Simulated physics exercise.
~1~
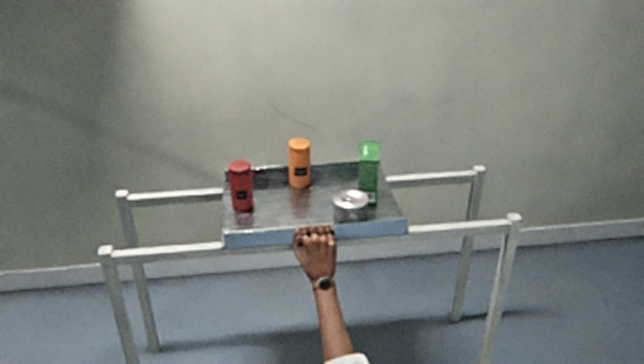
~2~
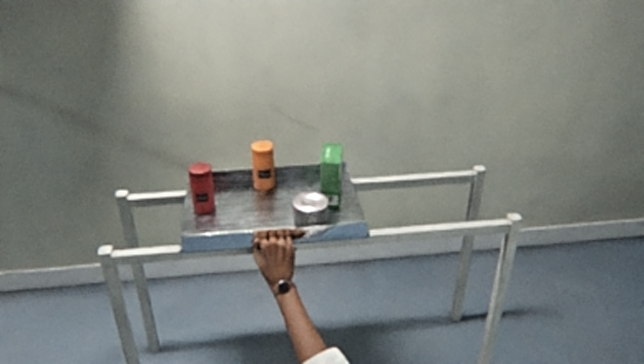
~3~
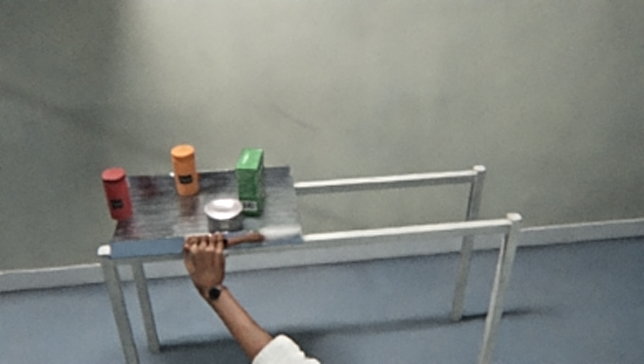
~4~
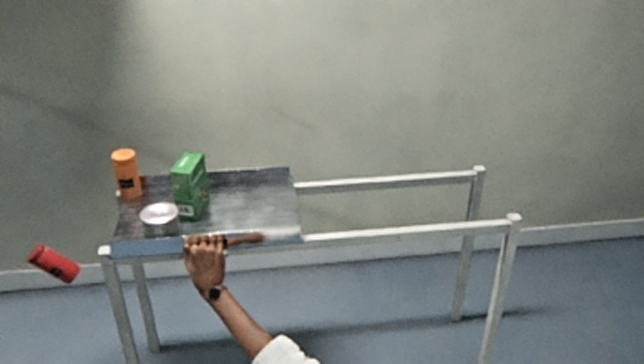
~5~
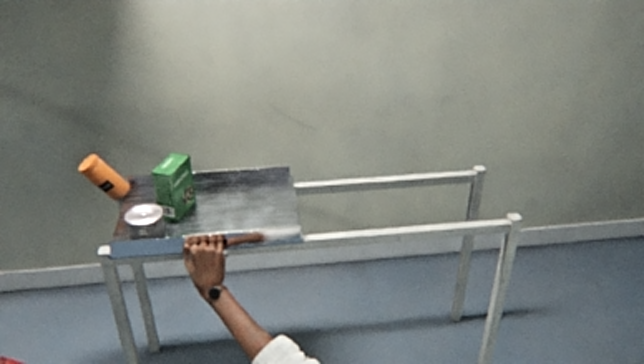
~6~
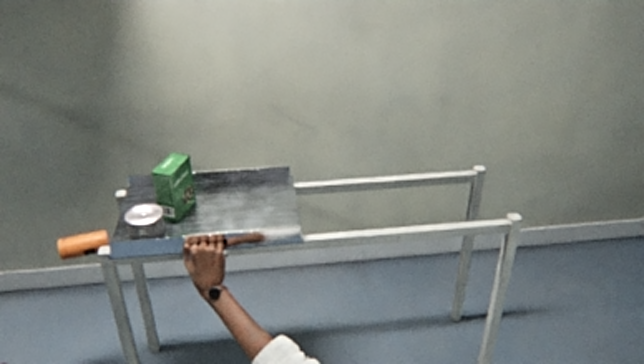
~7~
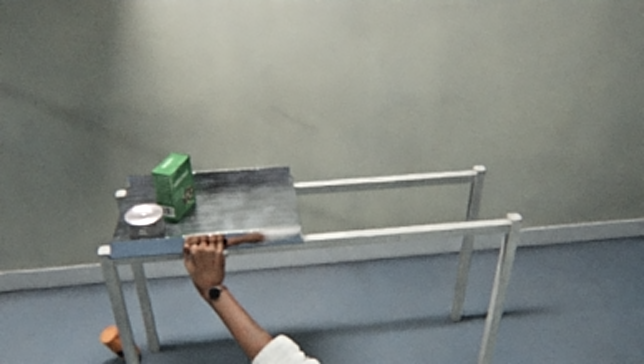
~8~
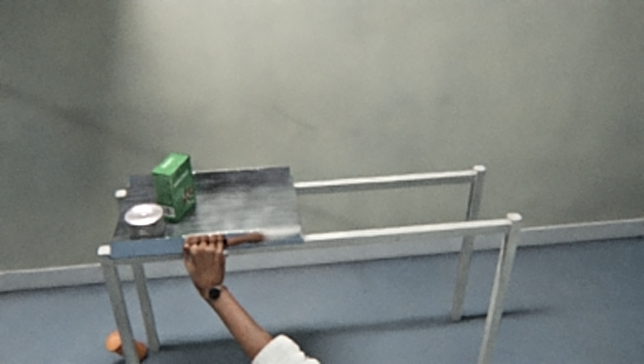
A hand slides a tray left until the red and orange jars fall off.
